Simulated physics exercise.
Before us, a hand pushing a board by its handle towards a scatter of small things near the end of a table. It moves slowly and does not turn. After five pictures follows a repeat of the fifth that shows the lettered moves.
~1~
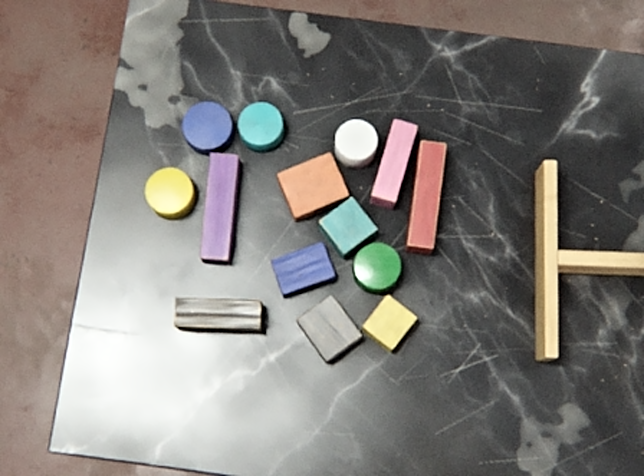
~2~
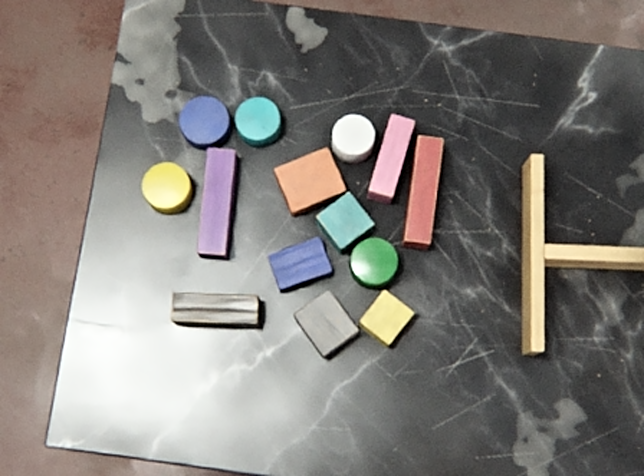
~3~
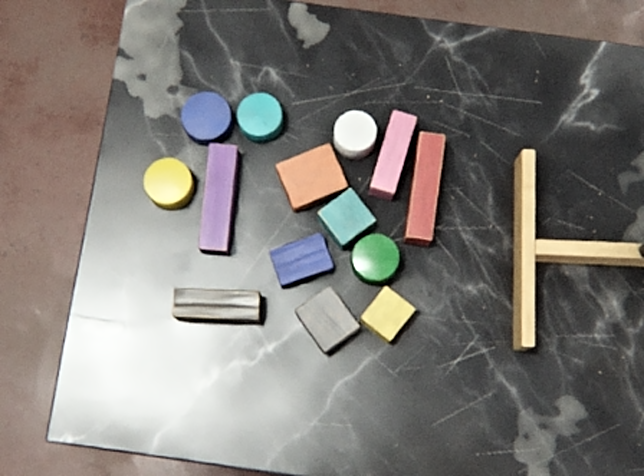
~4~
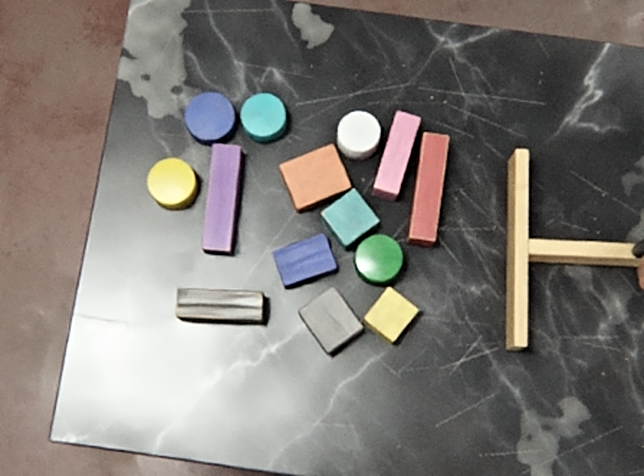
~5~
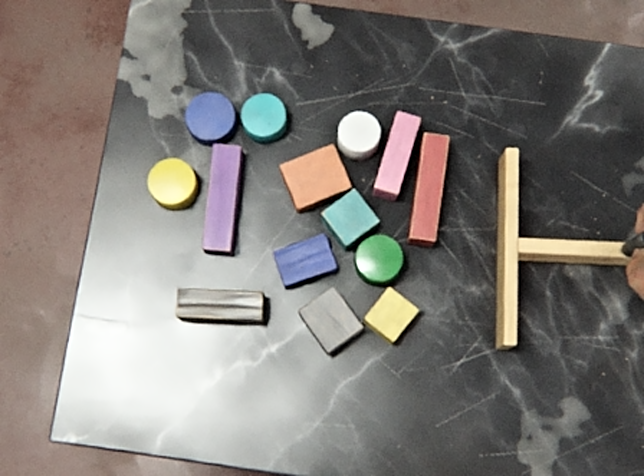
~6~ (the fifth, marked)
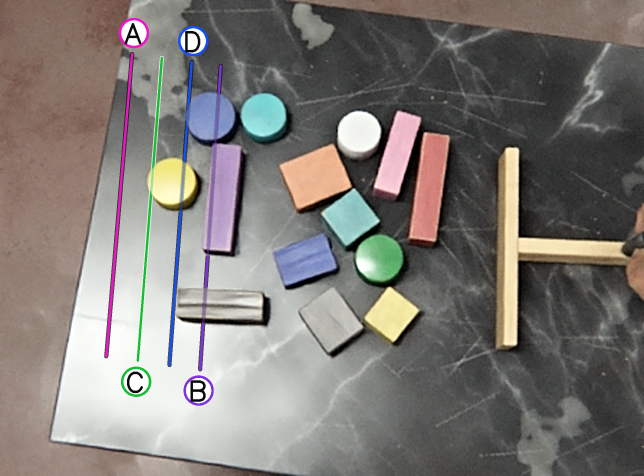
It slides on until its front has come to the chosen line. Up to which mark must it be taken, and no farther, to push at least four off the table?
D.
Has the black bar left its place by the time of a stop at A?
Yes.
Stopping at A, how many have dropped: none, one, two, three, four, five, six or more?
By then, six or more.
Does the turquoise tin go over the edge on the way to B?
No.
On the marked copy, A at (120, 201); B at (211, 214); C at (150, 205); D at (181, 210).
Taking D. A third of the way, board (392, 228); white tin (316, 128); grey block (306, 328).
Two thirds of the way, board (272, 212); yellow tin (106, 203); blue tin (157, 111).
When it is over, board (181, 199); yellow tin over the edge; purple bar over the edge; five fallen.
As for the rest, A drops ten, but is farther than needed; B drops only two; C drops seven, but is farther than needed.
